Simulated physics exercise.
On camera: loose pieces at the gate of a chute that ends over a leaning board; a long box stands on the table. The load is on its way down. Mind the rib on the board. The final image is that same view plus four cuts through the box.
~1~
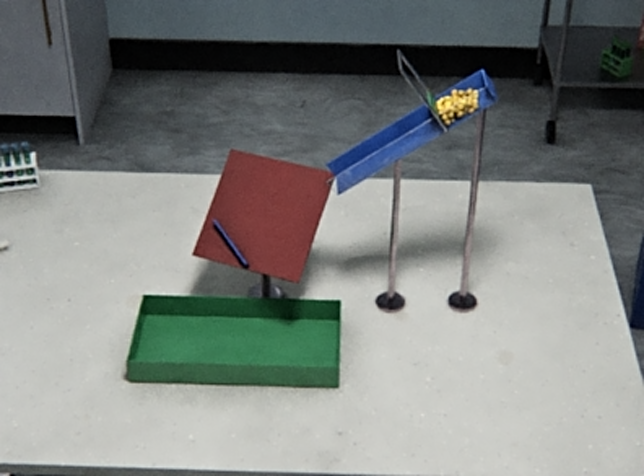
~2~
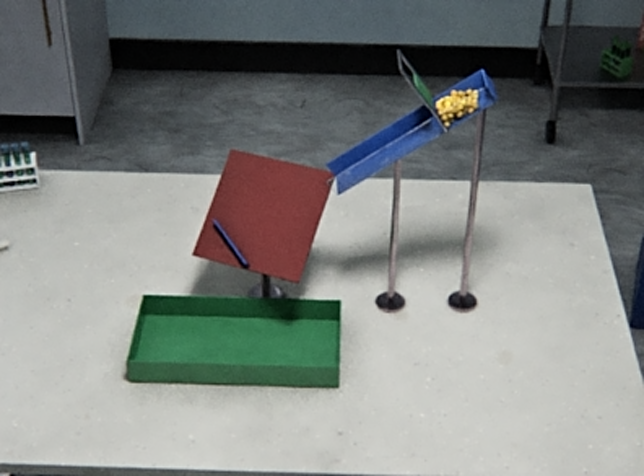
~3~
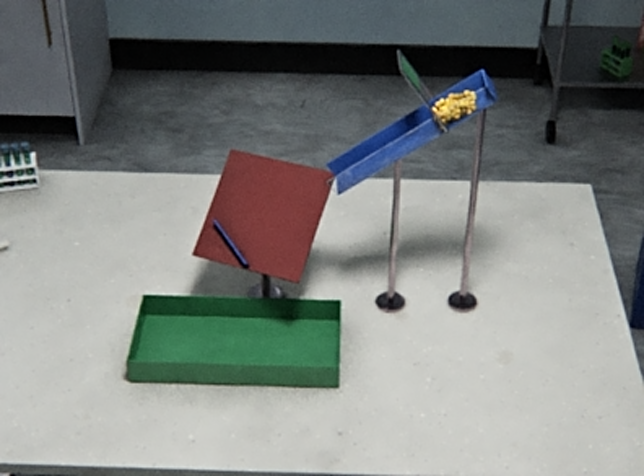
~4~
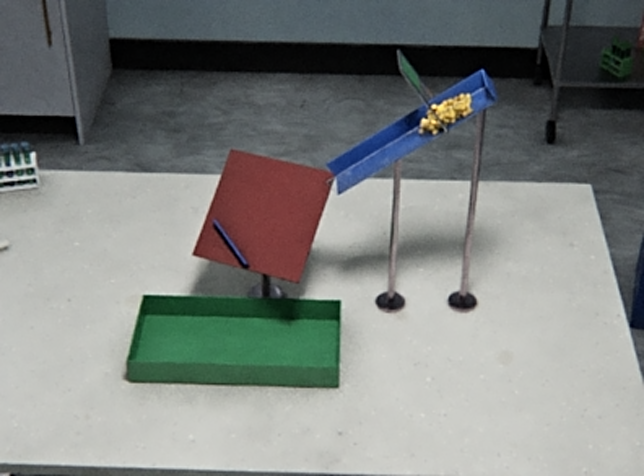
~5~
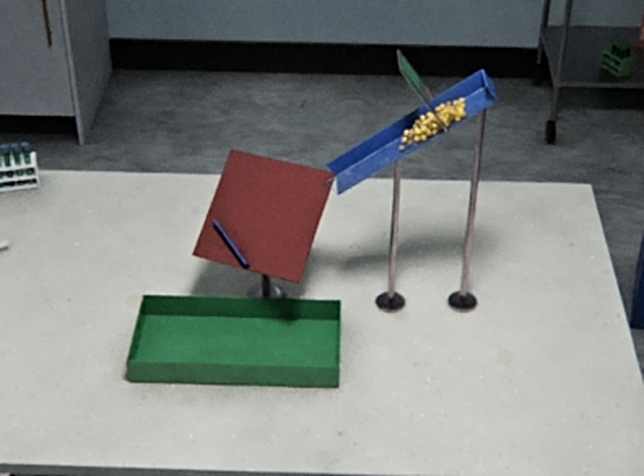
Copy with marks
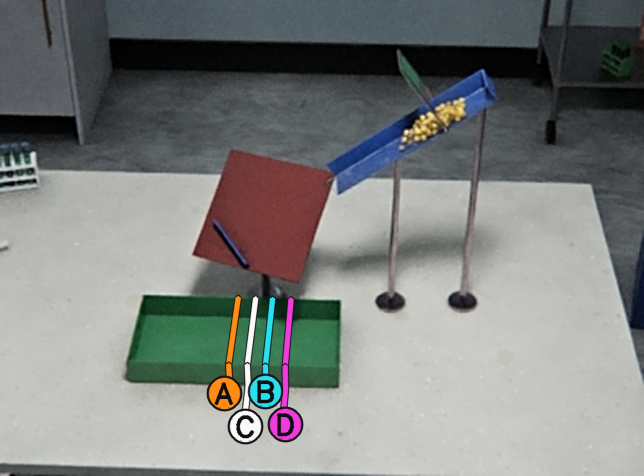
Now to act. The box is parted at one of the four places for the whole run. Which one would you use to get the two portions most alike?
The best line is C.
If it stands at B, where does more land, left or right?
More lands on the left.
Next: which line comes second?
Line A.
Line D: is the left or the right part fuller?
The left side.
On the marked copy, line A crosses the front rim at (228, 363); line B crosses the front rim at (265, 364); line C crosses the front rim at (247, 364); line D crosses the front rim at (285, 365).
With A, of what is caught, about a quarter on the left of the divider, most on the right.
With B, of what is caught, nearly all on the left of the divider, a small part on the right.
With C, of what is caught, about half on the left of the divider, about half on the right.
With D, of what is caught, nearly all on the left of the divider, a stray few on the right.
